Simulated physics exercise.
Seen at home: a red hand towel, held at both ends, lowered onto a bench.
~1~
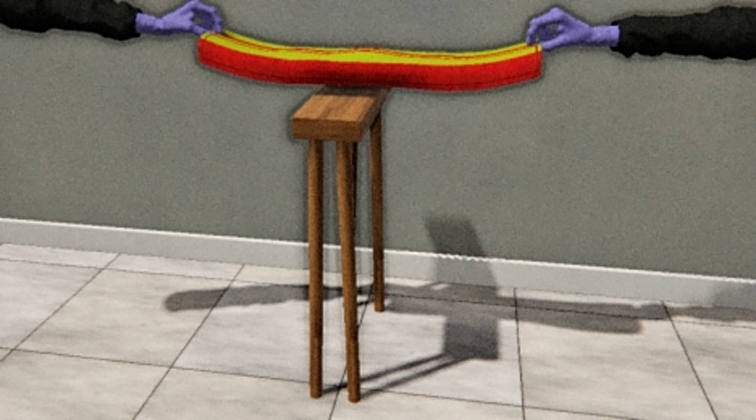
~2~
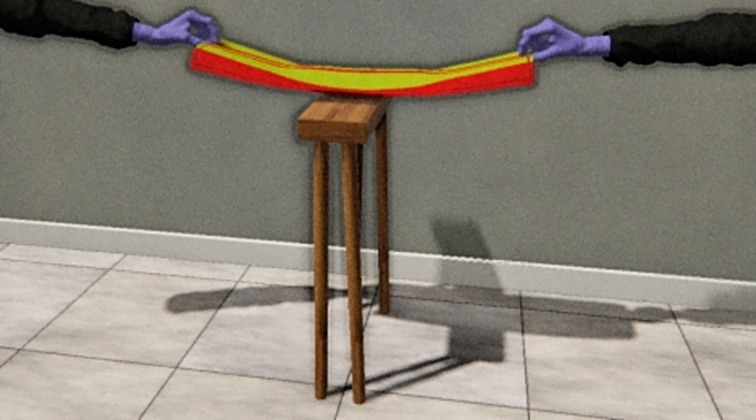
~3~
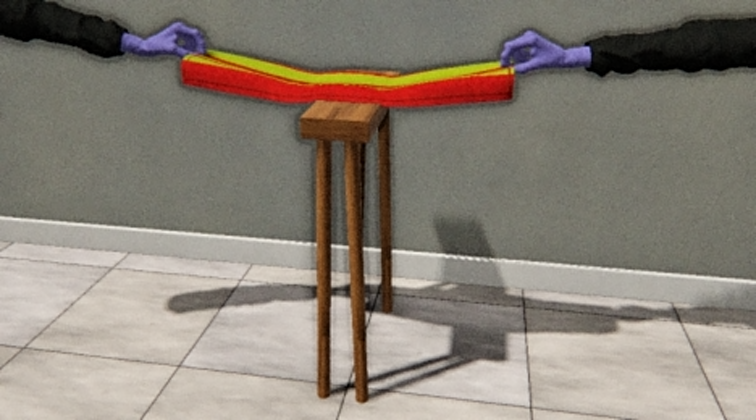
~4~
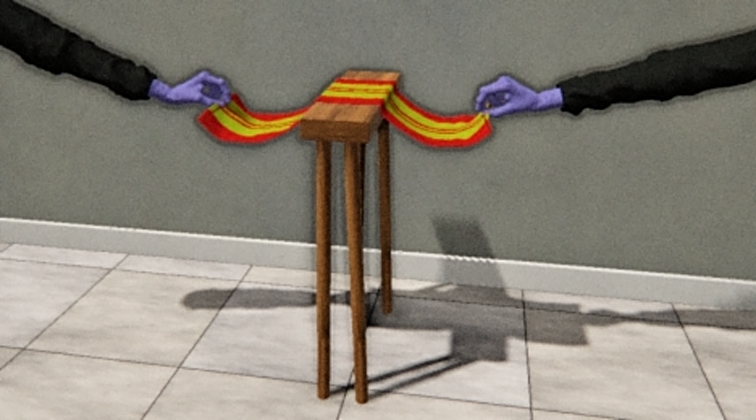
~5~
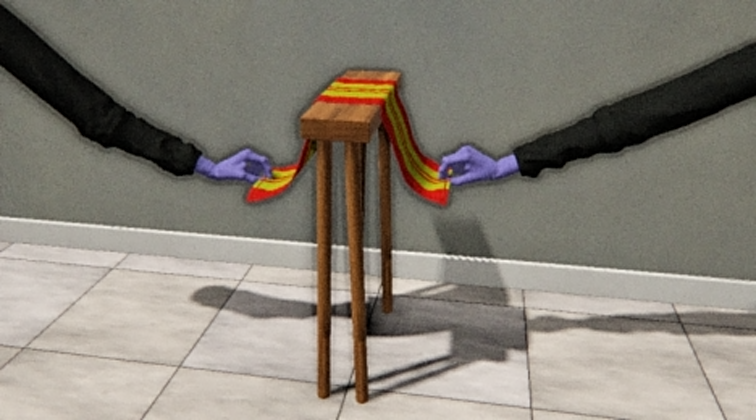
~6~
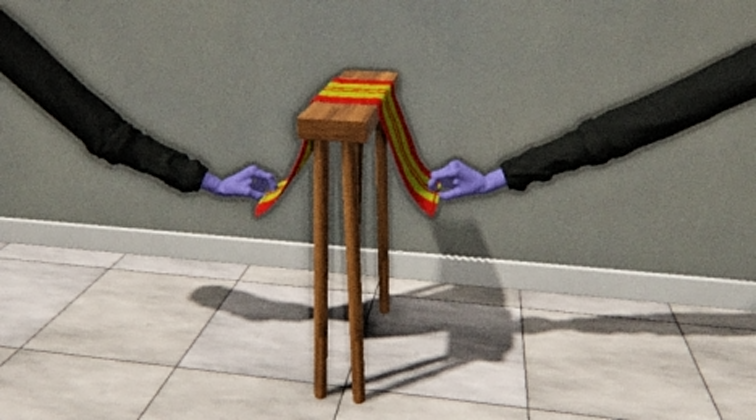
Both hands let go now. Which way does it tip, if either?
Neither.
Then, 0.84 s on from there, hand towel hanging on both sides, left end near (299, 213), right end near (417, 205).
Then, 1.78 s on from there, hand towel hanging on both sides, left end near (310, 217), right end near (407, 207).
In the end, hand towel hanging on both sides, left end near (321, 219), right end near (403, 208). The red hand towel hangs there.
